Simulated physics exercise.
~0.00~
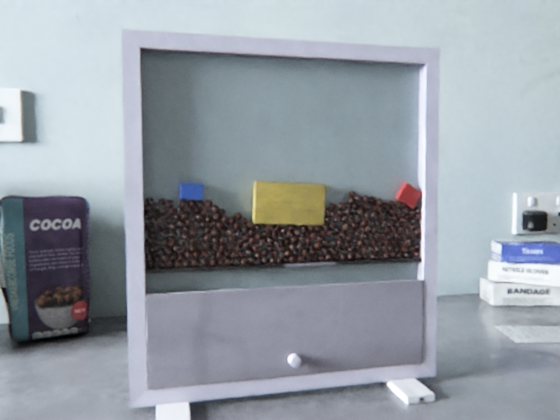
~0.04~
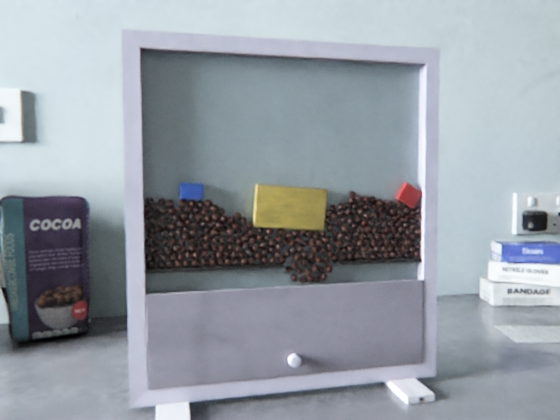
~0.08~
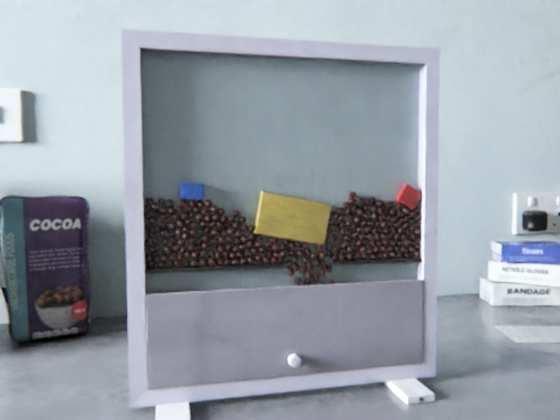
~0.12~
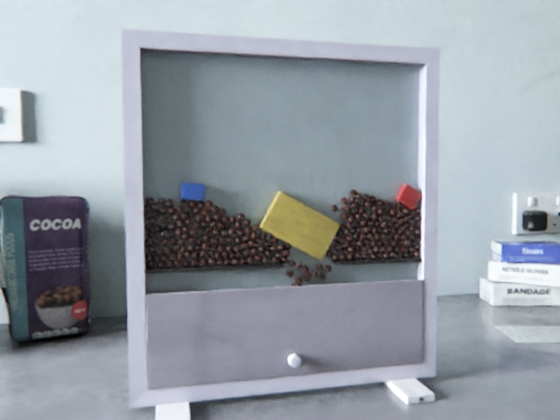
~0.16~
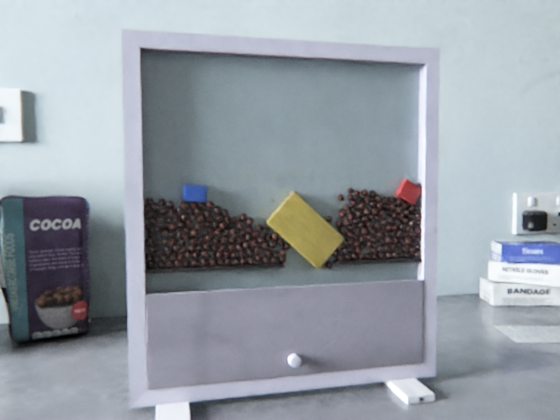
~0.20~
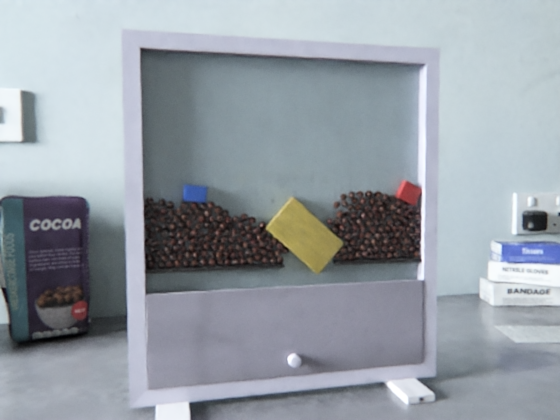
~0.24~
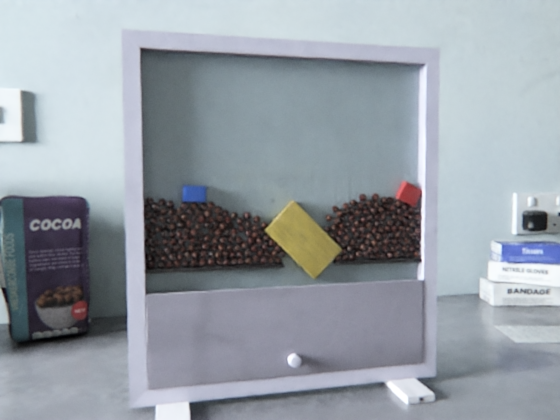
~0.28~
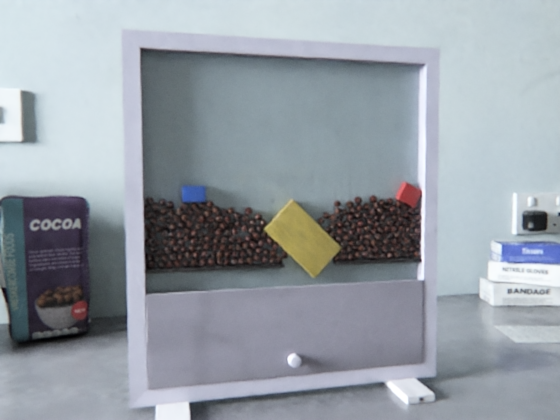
A yellow block sitting on dark beads in an upright, clear-fronted box tilted and sank as some beads spilled through a gap beneath it, then it wedged at a steep slant, while the blue and red blocks stayed near the sides.
